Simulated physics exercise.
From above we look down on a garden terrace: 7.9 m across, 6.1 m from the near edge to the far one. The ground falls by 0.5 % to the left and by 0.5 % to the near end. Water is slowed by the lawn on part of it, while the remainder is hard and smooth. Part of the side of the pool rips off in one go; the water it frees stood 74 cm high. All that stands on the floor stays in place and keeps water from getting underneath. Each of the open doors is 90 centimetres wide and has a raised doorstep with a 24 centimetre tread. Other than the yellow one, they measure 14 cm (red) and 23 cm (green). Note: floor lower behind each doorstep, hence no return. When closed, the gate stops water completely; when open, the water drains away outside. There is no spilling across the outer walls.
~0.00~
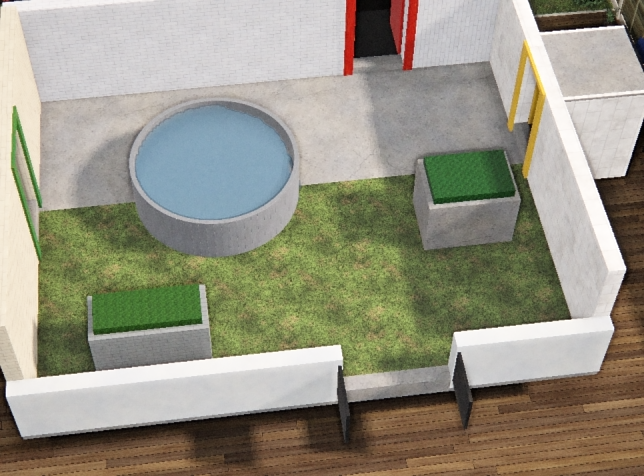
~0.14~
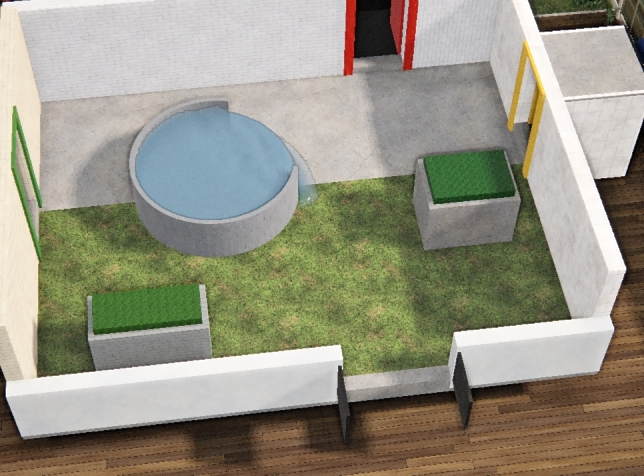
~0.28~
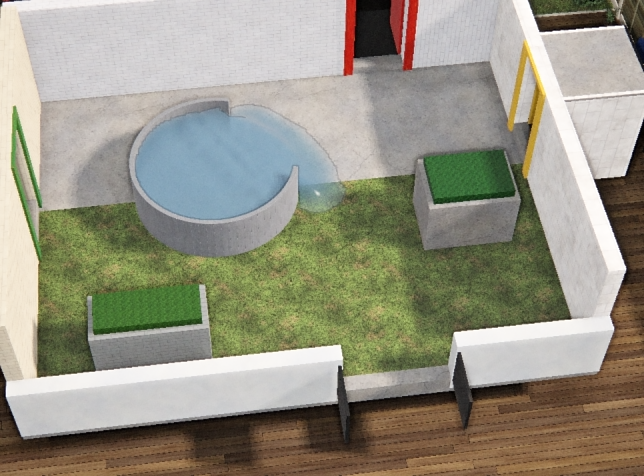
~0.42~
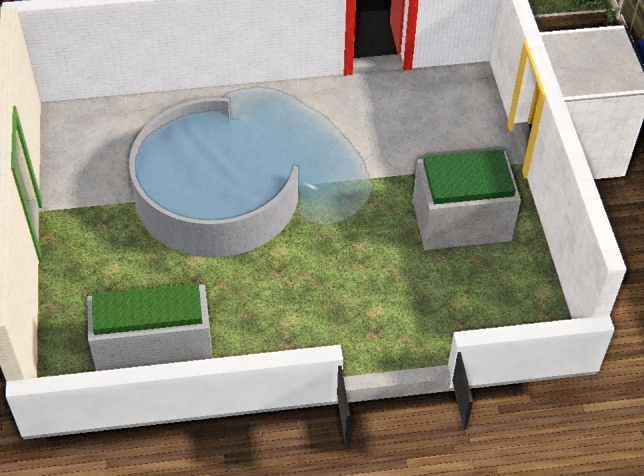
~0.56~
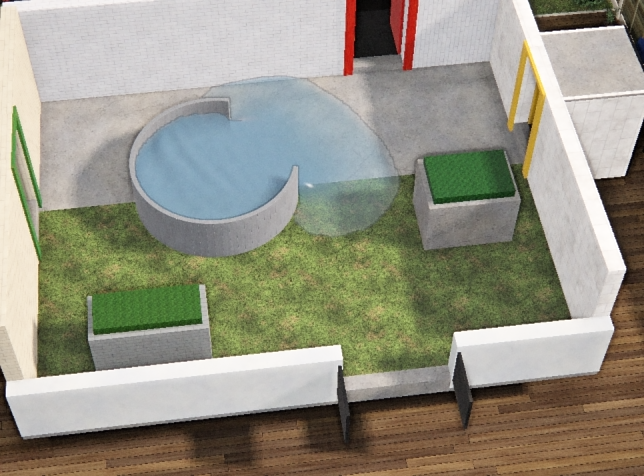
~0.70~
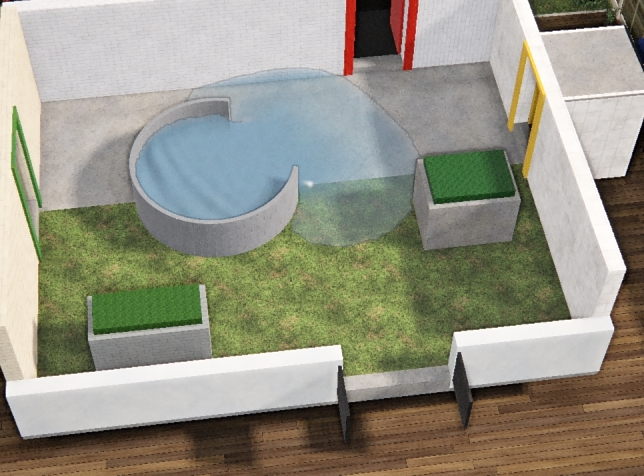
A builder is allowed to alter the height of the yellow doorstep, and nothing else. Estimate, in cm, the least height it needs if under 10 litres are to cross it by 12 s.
I would say 28 cm.
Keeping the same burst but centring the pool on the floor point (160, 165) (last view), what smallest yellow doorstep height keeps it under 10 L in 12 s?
In this case, 29 cm or so.
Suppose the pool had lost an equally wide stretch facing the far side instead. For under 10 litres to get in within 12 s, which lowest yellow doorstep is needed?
Close to 16 cm at the least.
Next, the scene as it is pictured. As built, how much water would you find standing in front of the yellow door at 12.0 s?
6.0 cm.
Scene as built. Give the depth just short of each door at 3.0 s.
In cm - red: 18, yellow: 31, green: 0.
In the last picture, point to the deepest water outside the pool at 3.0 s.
(476, 75).
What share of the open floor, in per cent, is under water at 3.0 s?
Close to 50 per cent is wet.
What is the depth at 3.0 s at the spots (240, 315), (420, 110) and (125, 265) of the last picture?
Some 0, 15 and 0 cm.
After 1.4 s water covers 35 % of the floor, deepest (32 cm) near (292, 85); 7 cm at the yellow door, 0 litres in over its 20 cm doorstep.
After 3.0 s water covers 50 % of the floor, deepest (42 cm) near (476, 75); 31 cm at the yellow door, 30 litres in over its 20 cm doorstep.
After 12.0 s water covers 100 % of the floor, deepest (12 cm) near (38, 411); 6 cm at the yellow door, 59 litres in over its 20 cm doorstep.
At the yellow door as built, the water arrived by 1.4 s and peaked near 33 cm at 2.8 s.
With a doorstep of 24 cm, 27 litres would have come in within the 12 s; with 32 cm, 3 litres. So under 10 litres takes about 28 cm.
